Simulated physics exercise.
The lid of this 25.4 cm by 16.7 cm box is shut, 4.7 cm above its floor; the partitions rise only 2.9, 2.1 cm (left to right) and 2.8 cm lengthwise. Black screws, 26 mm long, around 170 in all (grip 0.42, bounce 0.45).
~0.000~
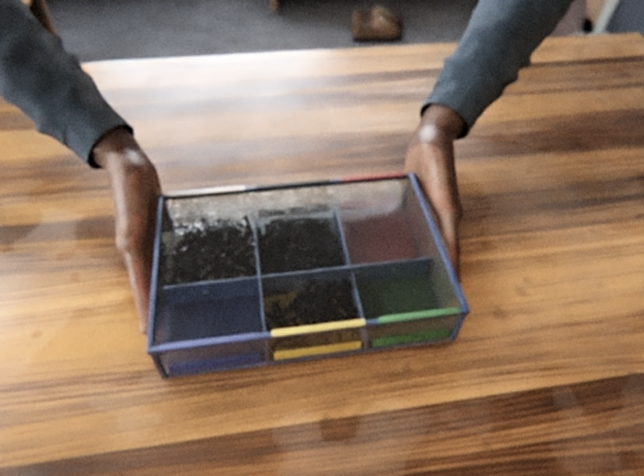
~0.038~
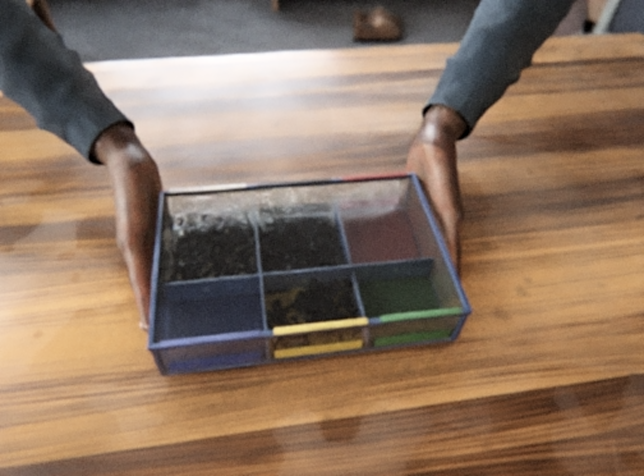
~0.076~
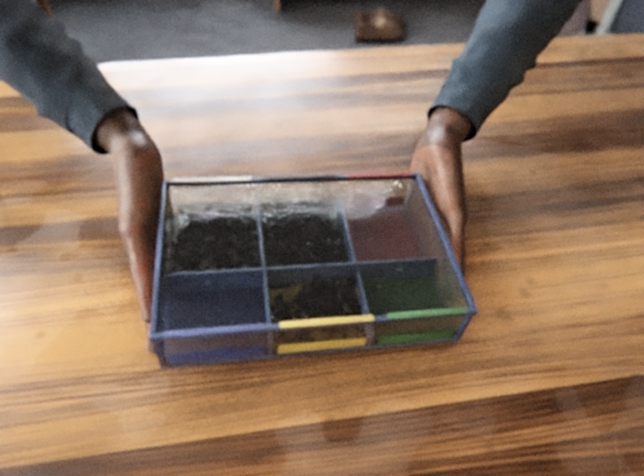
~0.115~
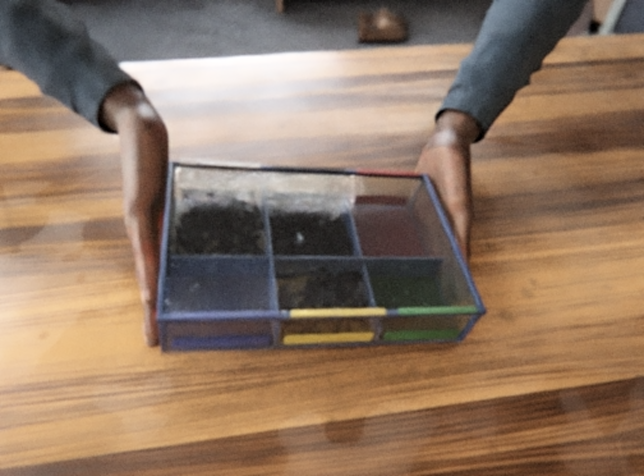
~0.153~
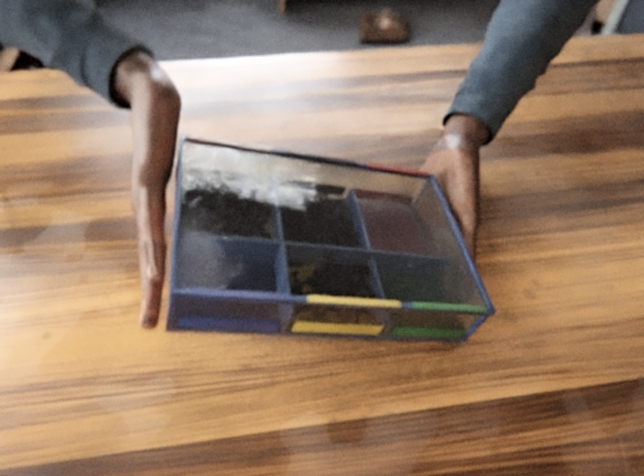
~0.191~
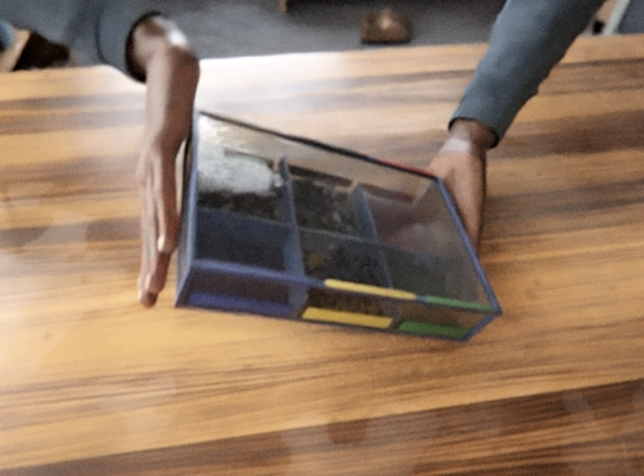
A pair of hands held a shut, clear-topped divided box of small black screws above a striped wooden table, level at first, then raised its left side more and more quickly, slanting it toward the right.
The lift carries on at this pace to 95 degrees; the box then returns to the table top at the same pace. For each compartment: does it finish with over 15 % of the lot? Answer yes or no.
Red compartment: Yes; blue compartment: No; green compartment: Yes; yellow compartment: No; white compartment: Yes; black compartment: No.
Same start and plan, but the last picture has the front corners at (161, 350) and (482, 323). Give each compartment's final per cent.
Red 0, blue 10, green 25, yellow 35, white 25, black 5.
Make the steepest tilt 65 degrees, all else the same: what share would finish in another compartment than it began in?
Some 35 per cent.
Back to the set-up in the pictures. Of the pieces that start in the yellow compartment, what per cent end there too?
Roughly 0 per cent.
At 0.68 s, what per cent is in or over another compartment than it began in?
Roughly 50 per cent.
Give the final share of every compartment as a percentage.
Red 40; blue 0; green 30; yellow 0; white 25; black 5.
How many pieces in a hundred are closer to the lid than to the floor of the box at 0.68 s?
Roughly 70 per cent.
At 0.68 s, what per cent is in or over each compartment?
Red 20; blue 0; green 20; yellow 10; white 35; black 15.
Then, at 0.68 s, tilt 94 degrees; red 20 %, green 20 %, yellow 10 %, white 35 %, black 15 %.
After 1.01 s, tilt 38 degrees; red 40 %, green 30 %, white 25 %, black 5 %.
After 1.43 s, tilt 0 degrees; red 40 %, green 30 %, white 25 %, black 5 %.
In the end, at 2.0 s, red 40 %, blue 0 %, green 30 %, yellow 0 %, white 25 %, black 5 %.
